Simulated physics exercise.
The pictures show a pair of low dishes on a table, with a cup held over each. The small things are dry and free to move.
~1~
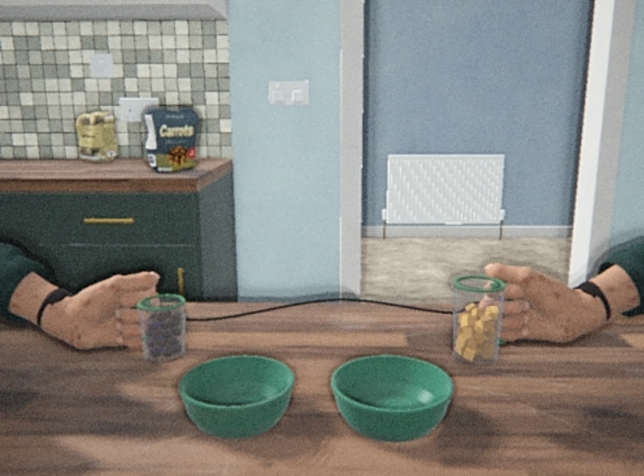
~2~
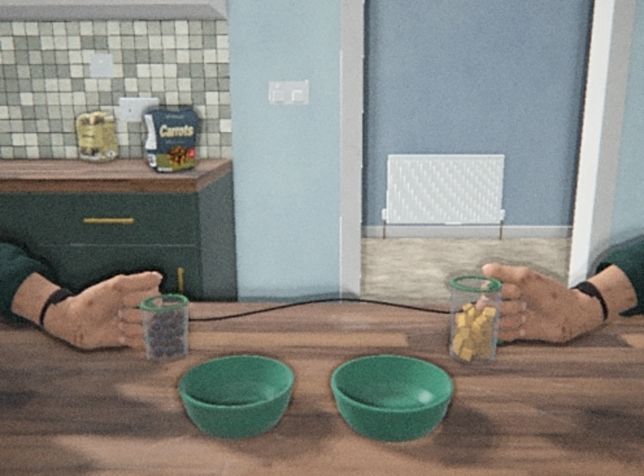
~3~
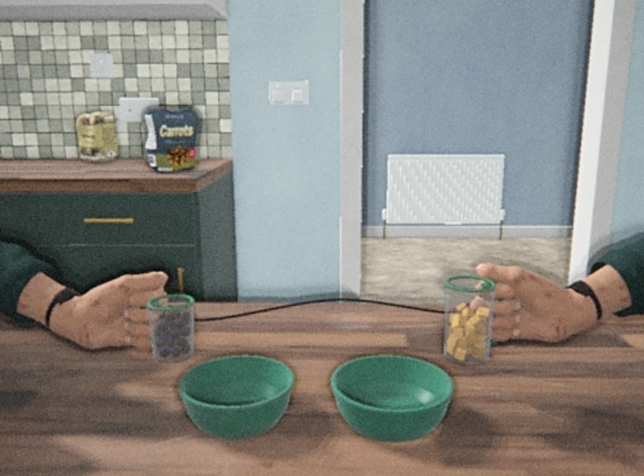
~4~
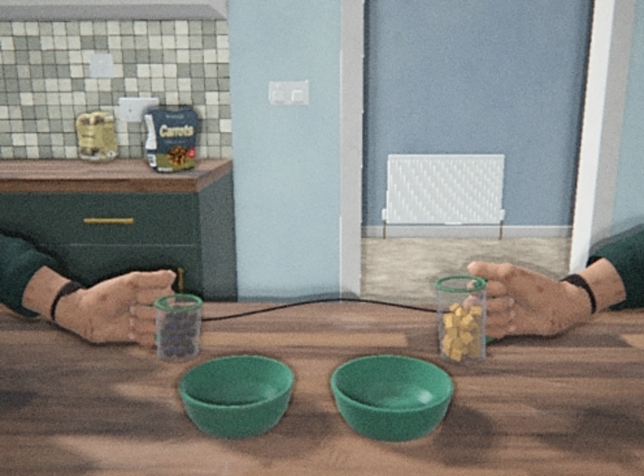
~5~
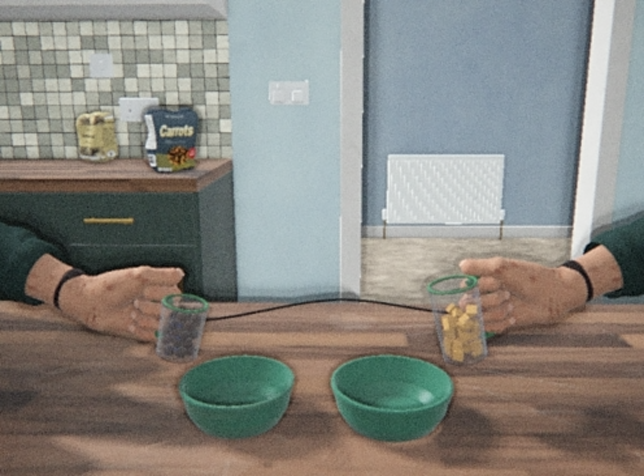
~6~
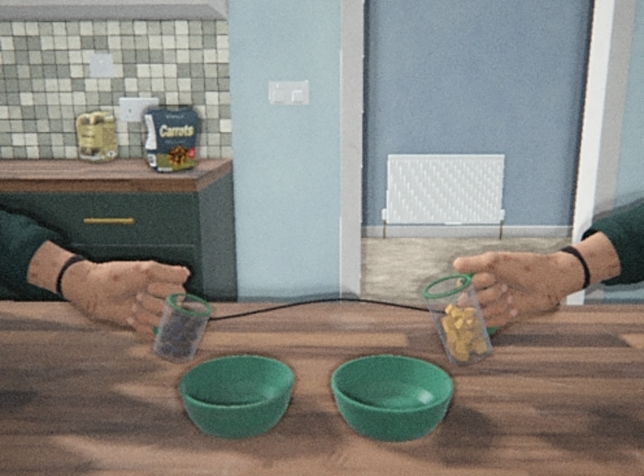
In a kitchen, two hands moving clear cups of dark balls and yellow chunks slightly inward, then tilting them toward each other.
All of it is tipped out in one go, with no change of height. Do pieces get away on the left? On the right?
The left dish holds every piece; the right one holds every piece.
Then, 0.48 s past the last view, left, all still in the cup; right, all still in the cup.
Then, 0.99 s past the last view, left, nearly all still in the cup, a stray few in the air; right, all still in the cup.
Then, 1.59 s past the last view, left, all in the dish; right, a small part still in the cup, most in the dish, a small part in the air.
Finally, left, all in the dish, none outside the dish; right, all in the dish, none outside the dish.
